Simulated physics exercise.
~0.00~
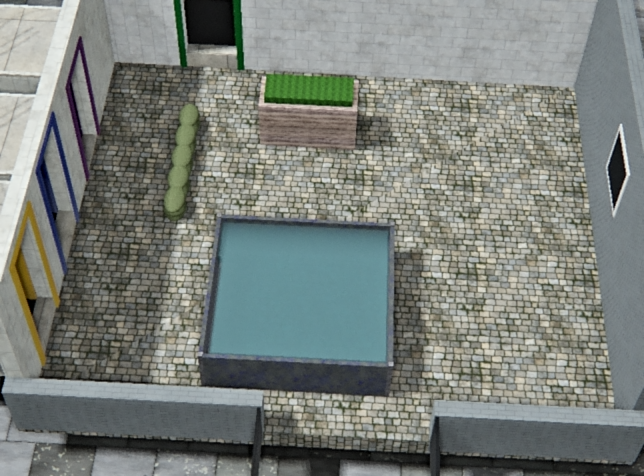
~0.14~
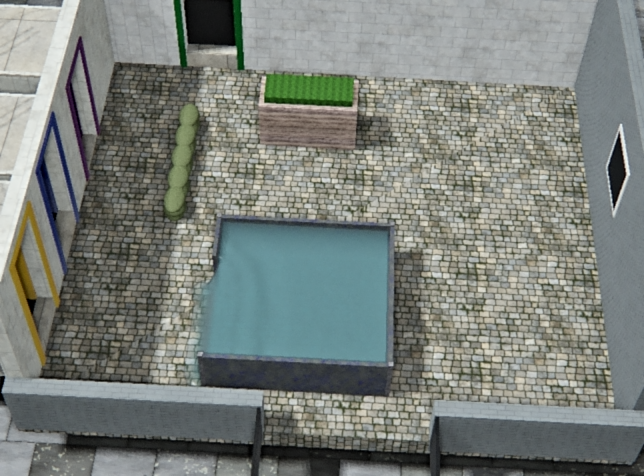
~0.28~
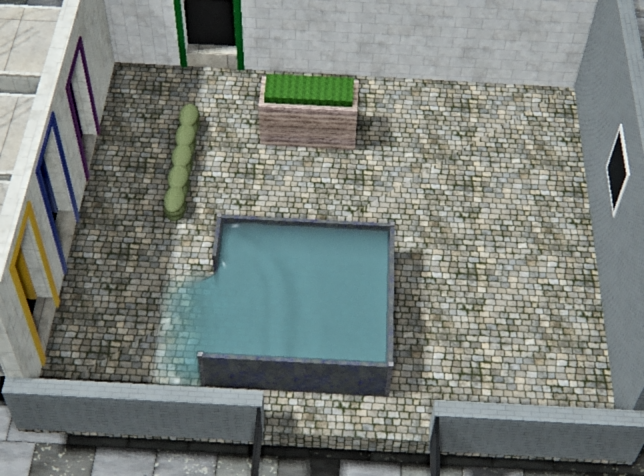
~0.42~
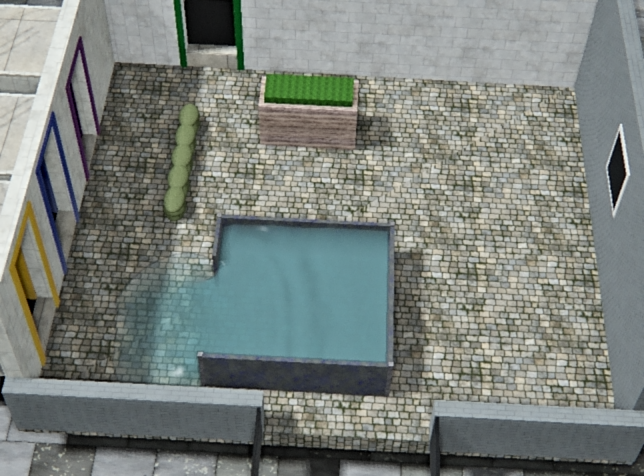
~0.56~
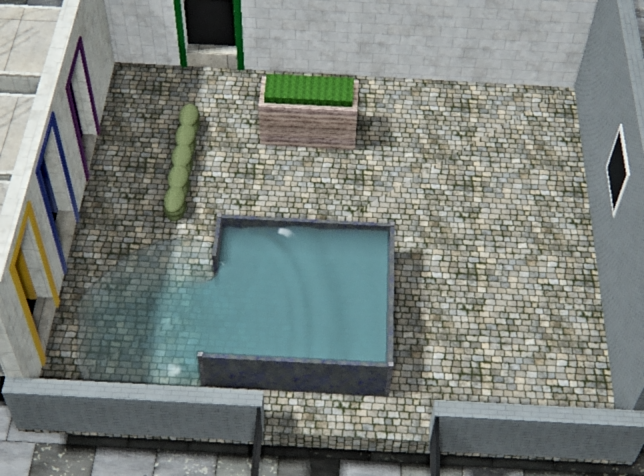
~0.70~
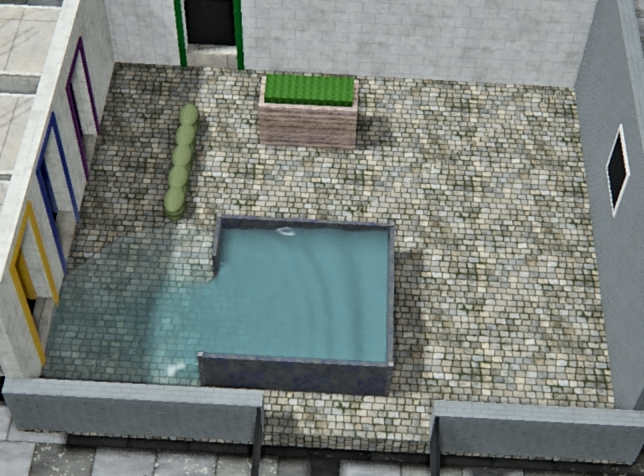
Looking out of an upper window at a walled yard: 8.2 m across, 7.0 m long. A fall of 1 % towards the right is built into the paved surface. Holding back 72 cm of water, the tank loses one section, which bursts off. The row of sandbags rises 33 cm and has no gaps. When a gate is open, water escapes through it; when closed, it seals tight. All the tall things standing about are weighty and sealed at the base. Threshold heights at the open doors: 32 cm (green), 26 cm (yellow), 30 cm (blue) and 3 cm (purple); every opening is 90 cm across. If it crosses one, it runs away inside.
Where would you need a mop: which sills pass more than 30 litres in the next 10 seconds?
One by one: The green door will hold enough water back; the yellow door will not hold enough water back; the blue door will hold enough water back; the purple door will not hold enough water back.
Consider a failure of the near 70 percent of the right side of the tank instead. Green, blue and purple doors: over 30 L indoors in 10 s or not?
Door by door - green: Within bounds, blue: Within bounds, purple: Within bounds.
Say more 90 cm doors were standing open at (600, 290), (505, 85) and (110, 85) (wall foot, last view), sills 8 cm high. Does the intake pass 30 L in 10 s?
Note, doorways in listed order: Stays short, stays short, goes beyond.
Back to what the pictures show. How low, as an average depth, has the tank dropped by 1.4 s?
Mean depth: Some 49 cm.
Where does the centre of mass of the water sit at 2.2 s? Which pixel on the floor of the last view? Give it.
Its balance point sits around (215, 319).
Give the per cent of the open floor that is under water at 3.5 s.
I'd guess around 30 %.
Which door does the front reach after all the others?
That would be the green door.
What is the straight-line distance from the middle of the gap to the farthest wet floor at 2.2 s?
That works out near 5.0 m.
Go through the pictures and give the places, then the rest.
The first frame shows the tank at (301, 290) is whole and still, 72 cm deep.
In the second frame, water pours out at (212, 325) and has run 0.9 m, to (206, 283); typically 6 cm deep outside, 72 cm at the tank's back.
In the third frame, water pours out at (212, 326) and has run 1.1 m, to (175, 281); typically 11 cm deep outside, 72 cm at the tank's back.
In the fourth frame, water pours out at (212, 327) and has run 1.5 m, to (135, 282); typically 10 cm deep outside, 72 cm at the tank's back.
In the fifth frame, water pours out at (212, 327) and has run 2.0 m, to (87, 299); typically 8 cm deep outside, 72 cm at the tank's back.
In the sixth frame, water pours out at (212, 327) and has run 2.5 m, to (63, 285); typically 7 cm deep outside, 70 cm at the tank's back.
After 1.4 s water covers 15 % of the floor and is deepest (56 cm) near (34, 403); green door not reached, yellow door 45 cm at the sill, 50 L in, blue door 23 cm at the sill, 0 L in, purple door not reached.
After 2.2 s water covers 20 % of the floor and is deepest (50 cm) near (60, 404); green door not reached, yellow door 48 cm at the sill, 139 L in, blue door 25 cm at the sill, 0 L in, purple door 6 cm at the sill, 0 L in.
After 3.5 s water covers 30 % of the floor and is deepest (32 cm) near (34, 403); green door 14 cm at the sill, 0 L in, yellow door 31 cm at the sill, 231 L in, blue door 22 cm at the sill, 0 L in, purple door 8 cm at the sill, 8 L in.
After 6.0 s water covers 65 % of the floor and is deepest (26 cm) near (165, 68); green door 20 cm at the sill, 0 L in, yellow door 18 cm at the sill, 238 L in, blue door 14 cm at the sill, 1 L in, purple door 13 cm at the sill, 43 L in.
After 10.0 s water covers 90 % of the floor and is deepest (16 cm) near (572, 106); green door 12 cm at the sill, 0 L in, yellow door 7 cm at the sill, 238 L in, blue door 11 cm at the sill, 1 L in, purple door 12 cm at the sill, 268 L in.
